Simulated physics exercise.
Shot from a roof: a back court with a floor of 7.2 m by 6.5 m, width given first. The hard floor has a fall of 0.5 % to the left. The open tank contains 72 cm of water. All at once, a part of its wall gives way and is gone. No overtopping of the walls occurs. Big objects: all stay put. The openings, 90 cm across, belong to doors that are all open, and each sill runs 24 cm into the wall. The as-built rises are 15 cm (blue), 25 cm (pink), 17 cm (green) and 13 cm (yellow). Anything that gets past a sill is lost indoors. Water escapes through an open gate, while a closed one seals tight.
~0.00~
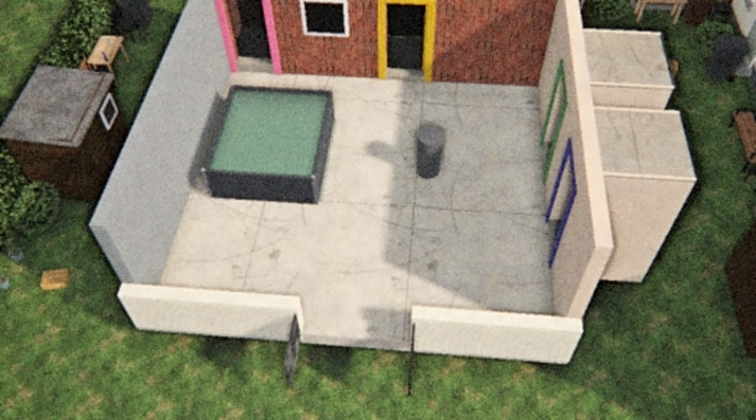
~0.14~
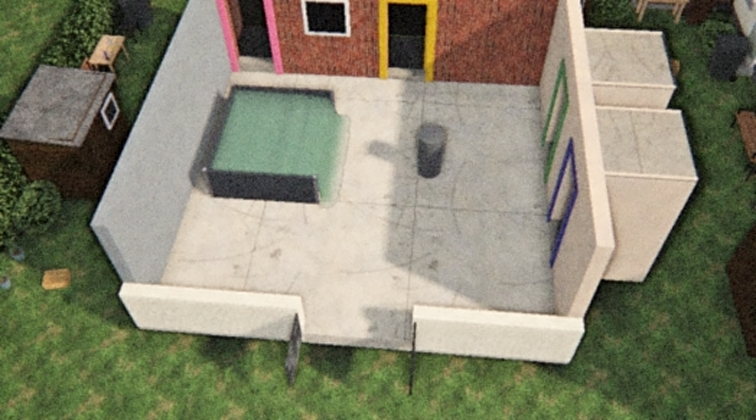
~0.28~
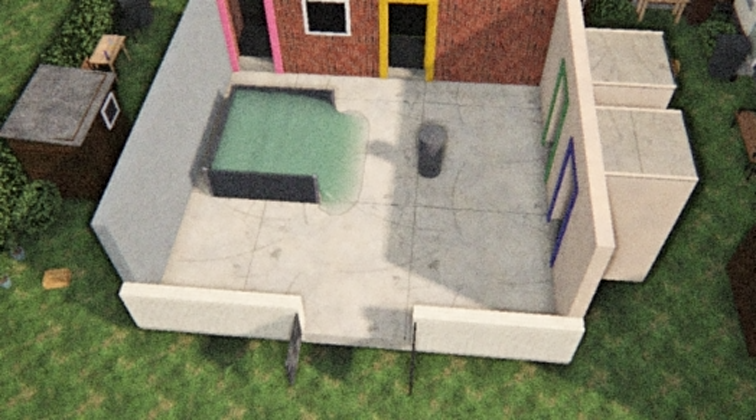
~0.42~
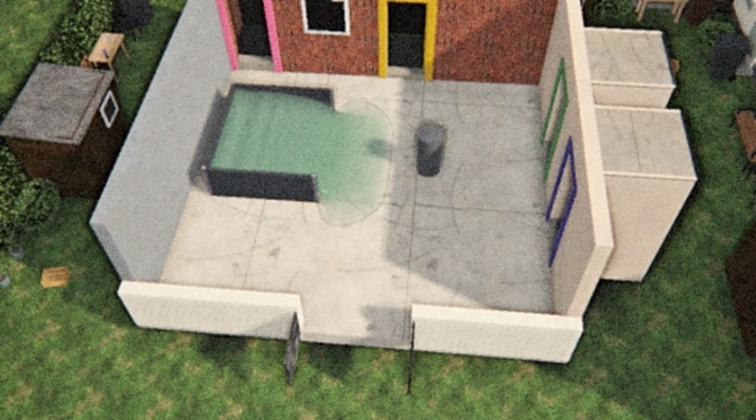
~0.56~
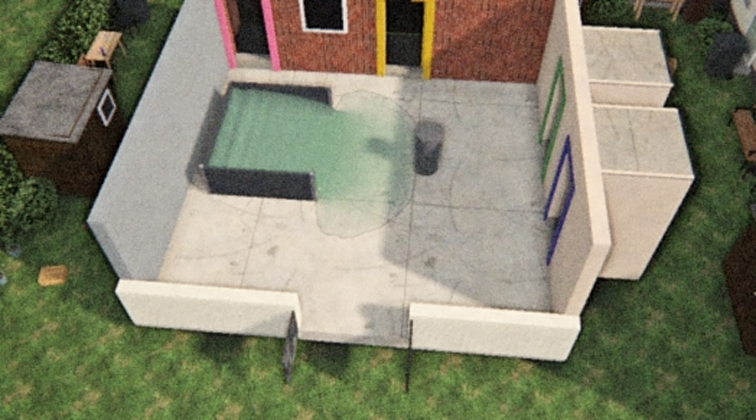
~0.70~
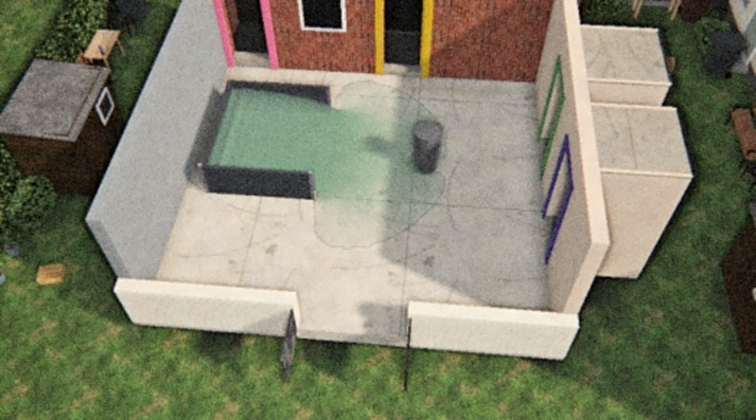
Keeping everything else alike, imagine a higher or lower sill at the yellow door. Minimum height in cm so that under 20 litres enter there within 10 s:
9 cm.
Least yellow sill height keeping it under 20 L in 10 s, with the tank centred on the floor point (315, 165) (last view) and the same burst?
In that case about 9.0 cm.
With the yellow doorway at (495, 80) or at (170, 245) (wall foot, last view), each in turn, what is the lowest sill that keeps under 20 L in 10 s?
About 28 and 8.0 cm.
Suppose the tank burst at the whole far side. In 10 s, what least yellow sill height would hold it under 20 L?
Some 9.0 centimetres.
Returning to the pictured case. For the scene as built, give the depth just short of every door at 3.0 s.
In cm - blue: 22, pink: 0, green: 19, yellow: 9.
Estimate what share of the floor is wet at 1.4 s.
Wet: Close to 50 %.
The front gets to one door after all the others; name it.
The pink door.
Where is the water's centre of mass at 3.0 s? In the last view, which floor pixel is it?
Roughly (412, 163).
After 1.4 s water covers 50 % of the floor, deepest (42 cm) near (411, 163); 6 cm at the yellow door, 0 litres in over its 13 cm sill.
After 3.0 s water covers 60 % of the floor, deepest (42 cm) near (543, 336); 9 cm at the yellow door, 0 litres in over its 13 cm sill.
After 10.0 s water covers 100 % of the floor, deepest (20 cm) near (189, 182); 6 cm at the yellow door, 1 litre in over its 13 cm sill.
At the yellow door as built, the water arrived by 1.0 s and peaked near 12 cm at 5.2 s.
With a sill of 8 cm, 32 litres would have come in within the 10 s; with 10.5 cm, 9 litres. So under 20 litres takes about 9 cm.
